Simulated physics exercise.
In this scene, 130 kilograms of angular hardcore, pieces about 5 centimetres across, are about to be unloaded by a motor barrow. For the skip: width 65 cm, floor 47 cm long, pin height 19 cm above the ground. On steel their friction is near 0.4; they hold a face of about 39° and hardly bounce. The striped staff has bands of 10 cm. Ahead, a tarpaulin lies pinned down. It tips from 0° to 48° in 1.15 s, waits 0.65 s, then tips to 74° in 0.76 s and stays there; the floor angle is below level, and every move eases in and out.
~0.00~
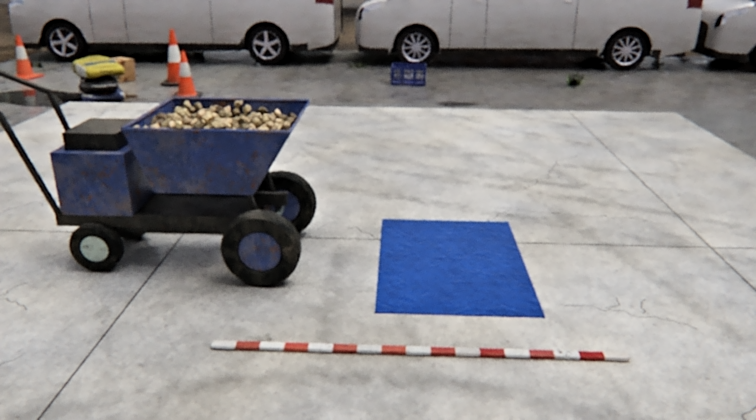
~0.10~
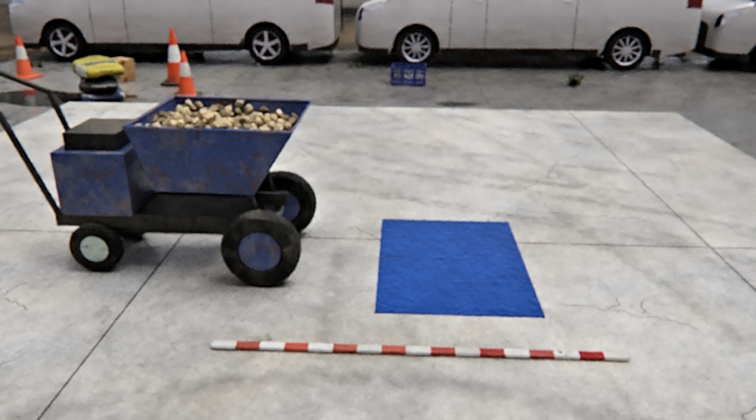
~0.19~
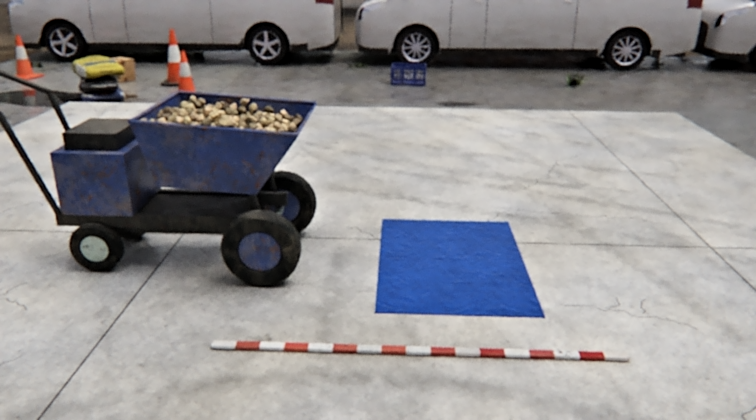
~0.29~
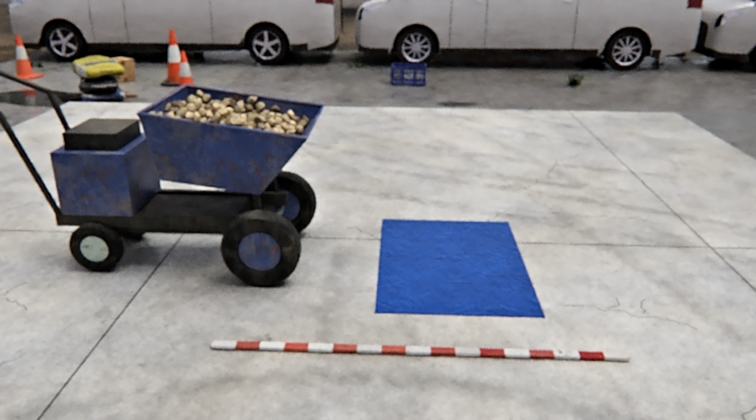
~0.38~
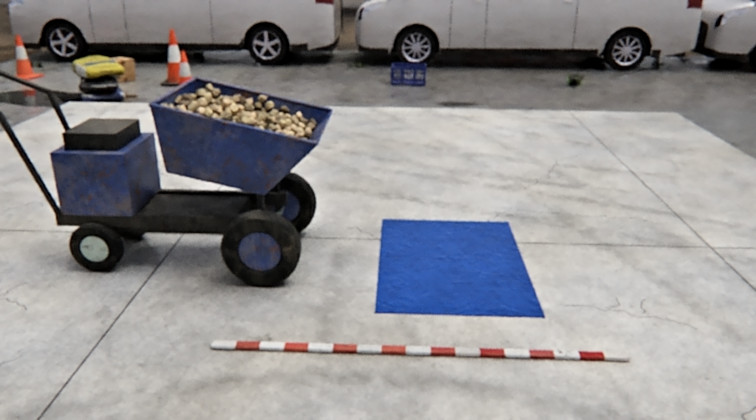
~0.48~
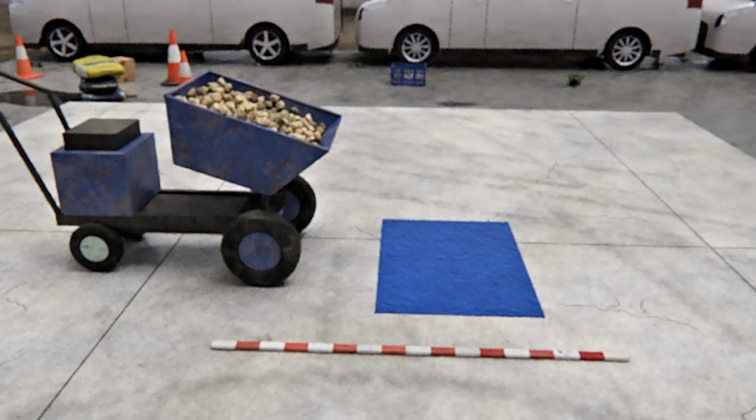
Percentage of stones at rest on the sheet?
Some 55 percent.
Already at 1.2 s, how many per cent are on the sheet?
Something like 0 in a hundred.
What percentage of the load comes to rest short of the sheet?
About 5% of the load.
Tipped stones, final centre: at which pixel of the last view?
Their middle lands near (418, 253).
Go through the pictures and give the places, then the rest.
The skip is at 0°, its lip at (289, 133); the top of the load is at (208, 111), in the first picture.
The skip is at 1°, its lip at (291, 133); the top of the load is at (209, 110); the stones move at 0.2 m/s on average, in the second picture.
Lip at (297, 135), floor tilted 4°, highest stones at (206, 106); the stones move at 0.3 m/s on average, in the third picture.
Lip at (306, 139), floor tilted 8°, highest stones at (201, 101); the stones move at 0.4 m/s on average, in the fourth picture.
The skip is at 12°, its lip at (317, 144); the top of the load is at (207, 95); the stones move at 0.5 m/s on average, in the fifth picture.
Lip at (329, 151), floor tilted 18°, highest stones at (218, 88); the stones move at 0.6 m/s on average, in the sixth picture.
After 0.9 s the floor is at 40°; 100 % in the skip; the foremost stones are at (348, 171).
After 1.2 s the floor is at 48°; 100 % in the skip; the foremost stones are at (377, 175).
After 3.0 s the floor is at 74°; 66 % in the skip, 34 % on the sheet; the foremost stones are at (493, 269).
After 5.0 s the floor is at 74°; 38 % in the skip, 4 % short of the sheet, 57 % on the sheet, 1 % off the sheet elsewhere; the foremost stones are at (532, 268).
